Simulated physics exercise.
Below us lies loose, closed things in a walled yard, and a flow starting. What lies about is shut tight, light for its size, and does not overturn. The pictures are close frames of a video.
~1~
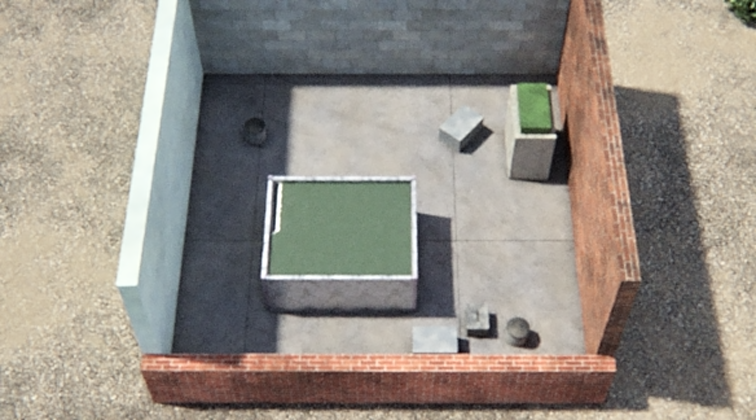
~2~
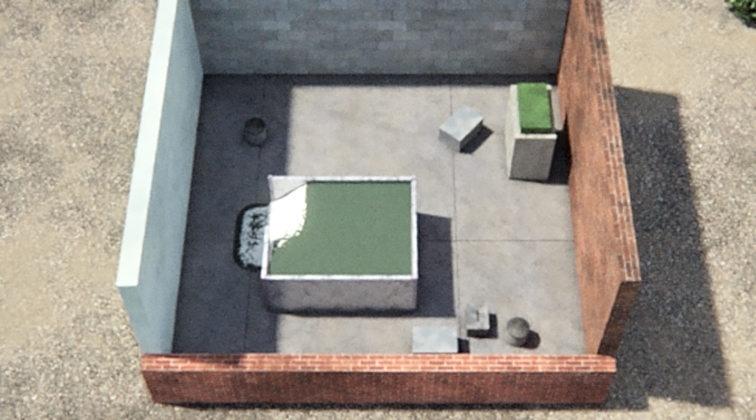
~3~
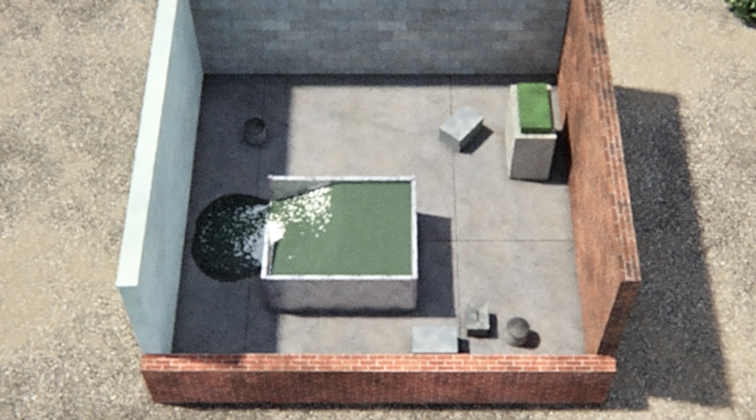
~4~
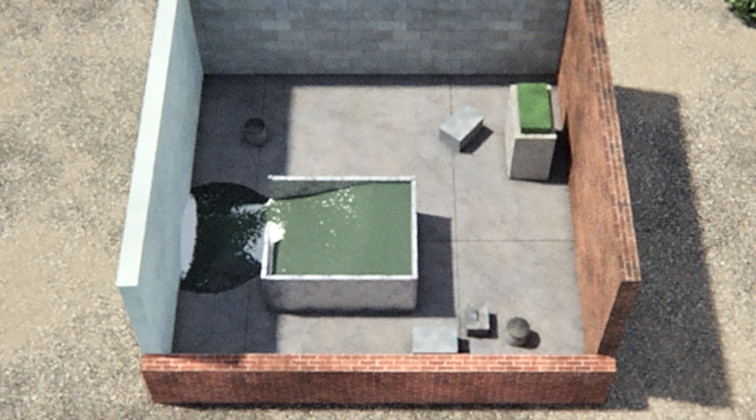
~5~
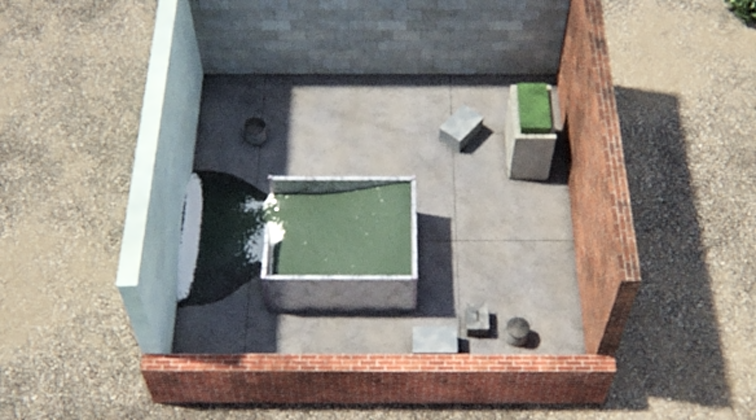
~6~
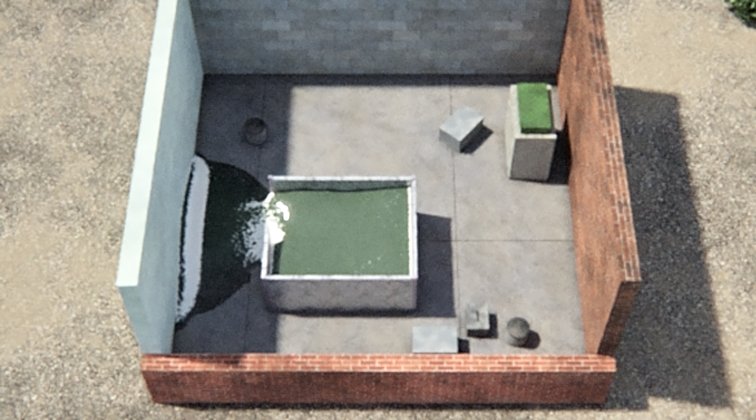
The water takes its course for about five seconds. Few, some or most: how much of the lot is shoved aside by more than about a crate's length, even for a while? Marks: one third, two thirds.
Share: Two thirds or above.
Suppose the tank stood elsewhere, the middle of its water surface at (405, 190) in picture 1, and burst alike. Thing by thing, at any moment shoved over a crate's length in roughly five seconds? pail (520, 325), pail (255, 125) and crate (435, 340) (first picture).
In turn: Under that, moved that far, swept aside.
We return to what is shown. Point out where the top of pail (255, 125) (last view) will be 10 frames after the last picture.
At about (303, 123).
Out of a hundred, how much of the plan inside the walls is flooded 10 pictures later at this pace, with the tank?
About 40 per cent.
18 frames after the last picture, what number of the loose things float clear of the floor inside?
The number is 1.
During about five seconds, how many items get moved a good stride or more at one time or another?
5 of them.
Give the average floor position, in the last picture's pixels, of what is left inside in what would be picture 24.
Close to (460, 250).
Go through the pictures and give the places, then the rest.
In the first frame, a pail at (518, 327) rests on the ground; a crate at (462, 122), on the bottom; 0 of 5 have shifted.
In the second frame, a pail at (518, 327) rests on the ground; a crate at (462, 122) rests on the ground; 0 of 5 have shifted.
In the third frame, a pail at (518, 327), on the bottom; a crate at (462, 122) rests on the ground; 0 of 5 have shifted.
In the fourth frame, a pail at (518, 327), on the bottom; a crate at (462, 122), on the bottom; 0 of 5 have shifted.
In the fifth frame, a pail at (518, 327) rests on the ground; a crate at (462, 122) rests on the ground; 0 of 5 have shifted.
In the sixth frame, a pail at (518, 327) rests on the ground; a crate at (462, 122) rests on the ground; 0 of 5 have shifted.
A moment on, 0 of 5 are well off their spots; 0 afloat.
Next, 1 of 5 are well off their spots; 0 afloat.
Later, 3 of 5 are well off their spots; 1 afloat.
In the end, 5 of 5 are well off their spots, and 5 have been at some point; 3 afloat.
